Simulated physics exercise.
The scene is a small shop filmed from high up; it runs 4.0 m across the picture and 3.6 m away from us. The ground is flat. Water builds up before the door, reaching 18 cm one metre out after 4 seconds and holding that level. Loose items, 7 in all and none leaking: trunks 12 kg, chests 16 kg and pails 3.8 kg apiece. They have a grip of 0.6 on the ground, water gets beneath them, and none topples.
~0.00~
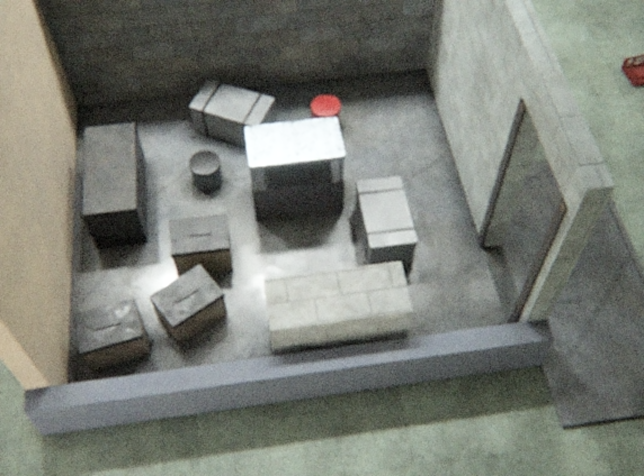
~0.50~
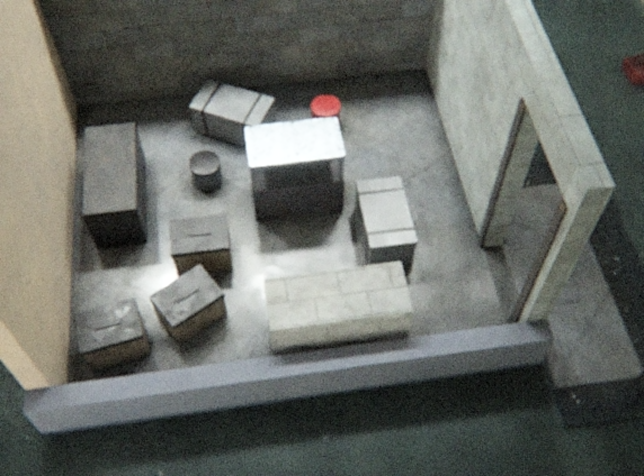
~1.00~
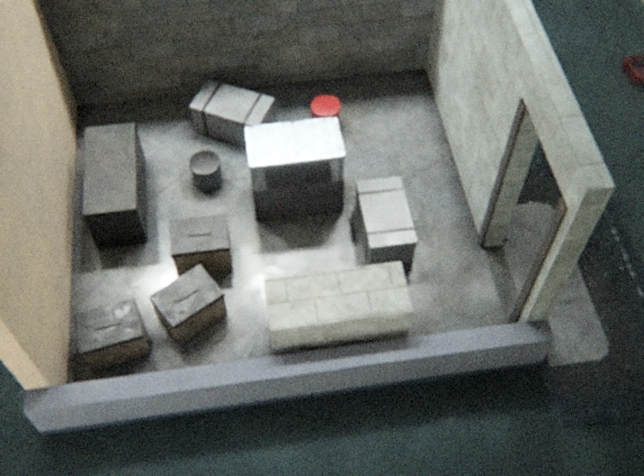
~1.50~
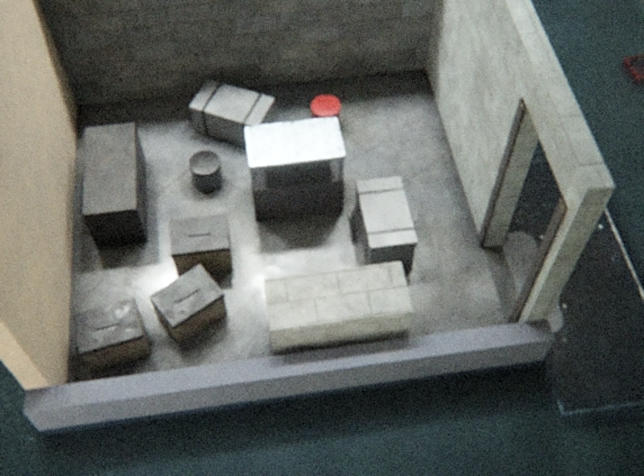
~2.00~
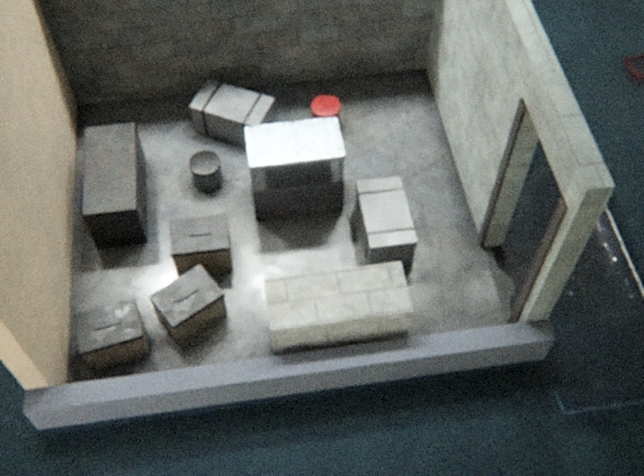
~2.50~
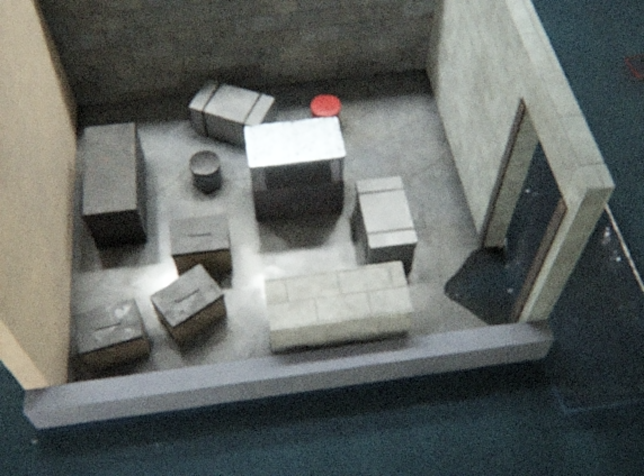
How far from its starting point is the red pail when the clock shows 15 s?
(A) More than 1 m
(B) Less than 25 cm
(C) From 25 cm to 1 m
From 25 cm to 1 m.
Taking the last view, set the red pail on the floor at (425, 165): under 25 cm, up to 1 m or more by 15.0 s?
Short answer, it goes a modest way.
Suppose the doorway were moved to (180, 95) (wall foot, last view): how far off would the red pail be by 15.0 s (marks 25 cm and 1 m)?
Under that change the red pail is pushed a bit.
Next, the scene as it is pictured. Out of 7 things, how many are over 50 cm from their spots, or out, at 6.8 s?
By that point, 0.
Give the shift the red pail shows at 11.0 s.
Roughly 20 centimetres by that point.
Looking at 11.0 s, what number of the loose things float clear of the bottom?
At that instant the tally stands at 5.
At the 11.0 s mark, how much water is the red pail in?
I'd put it at about 4 cm.
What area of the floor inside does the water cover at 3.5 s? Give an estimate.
Flooded: Near 1.5 m2.
After 3.5 s the red pail is near (326, 106), 0.0 m from its start, aground; 0 afloat.
After 6.8 s the red pail is near (326, 106), 0.0 m from its start, aground; 1 afloat.
After 11.0 s the red pail is near (320, 94), 0.2 m from its start, aground; 5 afloat.
After 15.0 s the red pail is near (366, 68), 0.7 m from its start, afloat; 7 afloat.
